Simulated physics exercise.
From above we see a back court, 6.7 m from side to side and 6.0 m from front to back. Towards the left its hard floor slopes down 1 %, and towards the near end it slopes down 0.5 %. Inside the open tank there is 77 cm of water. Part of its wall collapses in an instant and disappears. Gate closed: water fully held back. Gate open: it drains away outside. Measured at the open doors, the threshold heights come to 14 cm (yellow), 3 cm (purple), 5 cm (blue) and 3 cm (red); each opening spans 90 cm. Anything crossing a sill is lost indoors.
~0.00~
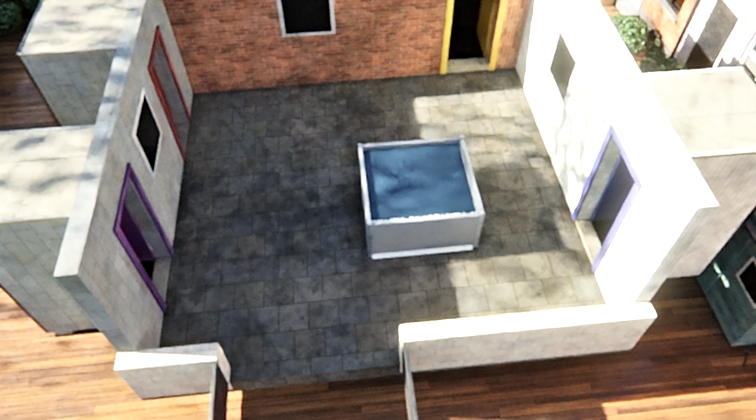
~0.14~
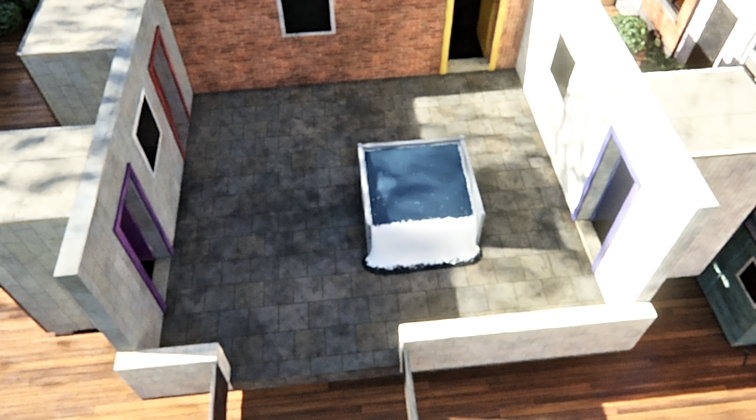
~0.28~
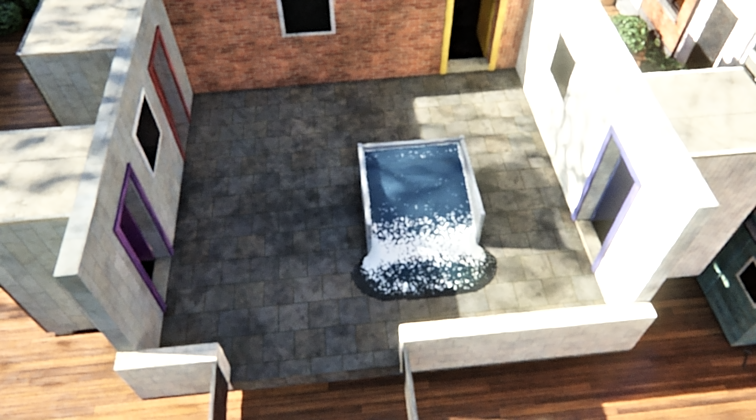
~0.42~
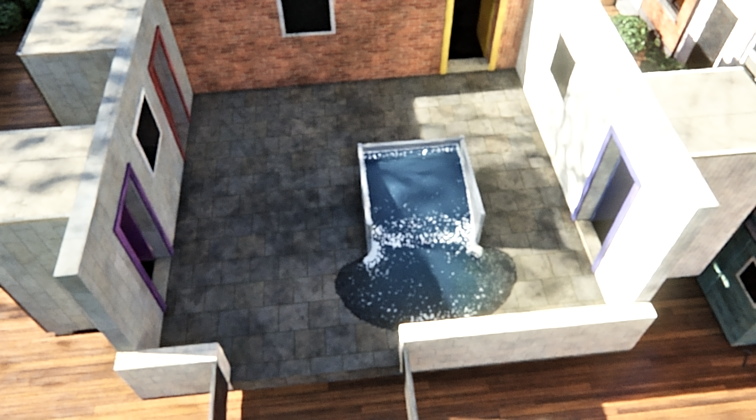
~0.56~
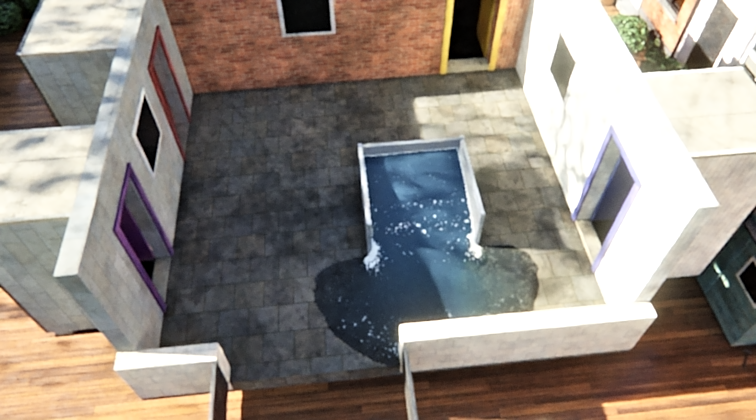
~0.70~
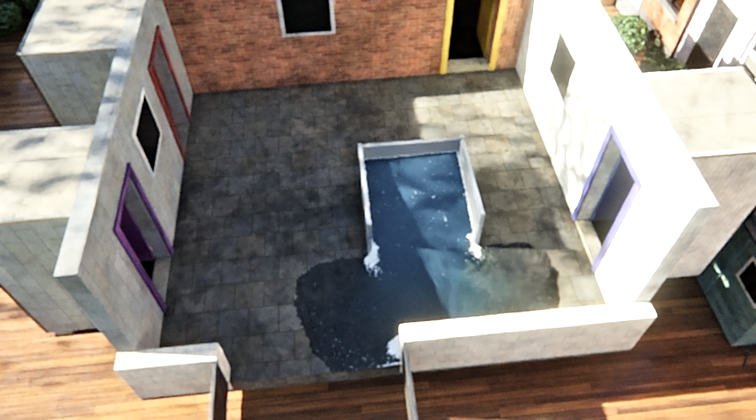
In the video, an open tank of water stands in a walled, paved court until its near wall vanishes and water pours out in white froth, spreading across the dark floor to the low front wall while the tank's level drops.
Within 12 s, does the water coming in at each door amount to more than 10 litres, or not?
In the end the yellow door falls short of the limit; the purple door surpasses the limit; the blue door surpasses the limit; the red door surpasses the limit.
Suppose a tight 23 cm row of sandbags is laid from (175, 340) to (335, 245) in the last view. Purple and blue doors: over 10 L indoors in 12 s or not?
Against the limit, the purple door stays within it and the blue door goes beyond it.
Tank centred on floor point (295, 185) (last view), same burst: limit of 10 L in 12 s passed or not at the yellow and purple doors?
Well, yellow ends up inside the mark and purple ends up beyond the mark.
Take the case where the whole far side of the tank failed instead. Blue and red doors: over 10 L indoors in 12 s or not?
Compared with that limit, blue falls short while red goes higher.
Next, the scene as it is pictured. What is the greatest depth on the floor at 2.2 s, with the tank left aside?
Max depth: About 38 centimetres.
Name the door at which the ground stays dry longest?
It's the red door that comes last.
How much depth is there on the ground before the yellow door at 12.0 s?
I'd say close to 2.0 cm.
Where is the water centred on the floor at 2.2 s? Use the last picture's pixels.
Centre: Roughly (448, 280) px.
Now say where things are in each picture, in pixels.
The open tank at (418, 182) is whole and still, 77 cm deep, in the first frame.
The front is at (367, 260), 0.9 m from the gap at (424, 238); 0.4 m2 of floor is under water; 77 cm left at the back of the open tank, in the second frame.
Water pours out at (424, 240) and has run 1.2 m, to (362, 283); typically 13 cm deep outside, 72 cm at the open tank's back, in the third frame.
Water pours out at (423, 241) and has run 1.5 m, to (361, 311); typically 11 cm deep outside, 66 cm at the open tank's back, in the fourth frame.
The front is at a hidden place, 2.0 m from the gap at (423, 242); 4.5 m2 of floor is under water; 64 cm left at the back of the open tank, in the fifth frame.
The front is at a hidden place, 2.4 m from the gap at (423, 243); 5.4 m2 of floor is under water; 58 cm left at the back of the open tank, in the sixth frame.
After 1.4 s water covers 20 % of the floor and is deepest (46 cm) near (435, 345); yellow door not reached, purple door not reached, blue door not reached, red door not reached.
After 2.2 s water covers 25 % of the floor and is deepest (38 cm) near (605, 327); yellow door not reached, purple door not reached, blue door 12 cm at the sill, 1 L in, red door not reached.
After 3.5 s water covers 45 % of the floor and is deepest (20 cm) near (581, 330); yellow door not reached, purple door 4 cm at the sill, 0 L in, blue door 11 cm at the sill, 37 L in, red door not reached.
After 7.0 s water covers 75 % of the floor and is deepest (8 cm) near (502, 98); yellow door 8 cm at the sill, 0 L in, purple door 5 cm at the sill, 18 L in, blue door 4 cm at the sill, 59 L in, red door 2 cm at the sill, 0 L in.
After 12.0 s water covers 90 % of the floor and is deepest (8 cm) near (176, 229); yellow door 2 cm at the sill, 0 L in, purple door 4 cm at the sill, 32 L in, blue door 1 cm at the sill, 60 L in, red door 7 cm at the sill, 28 L in.
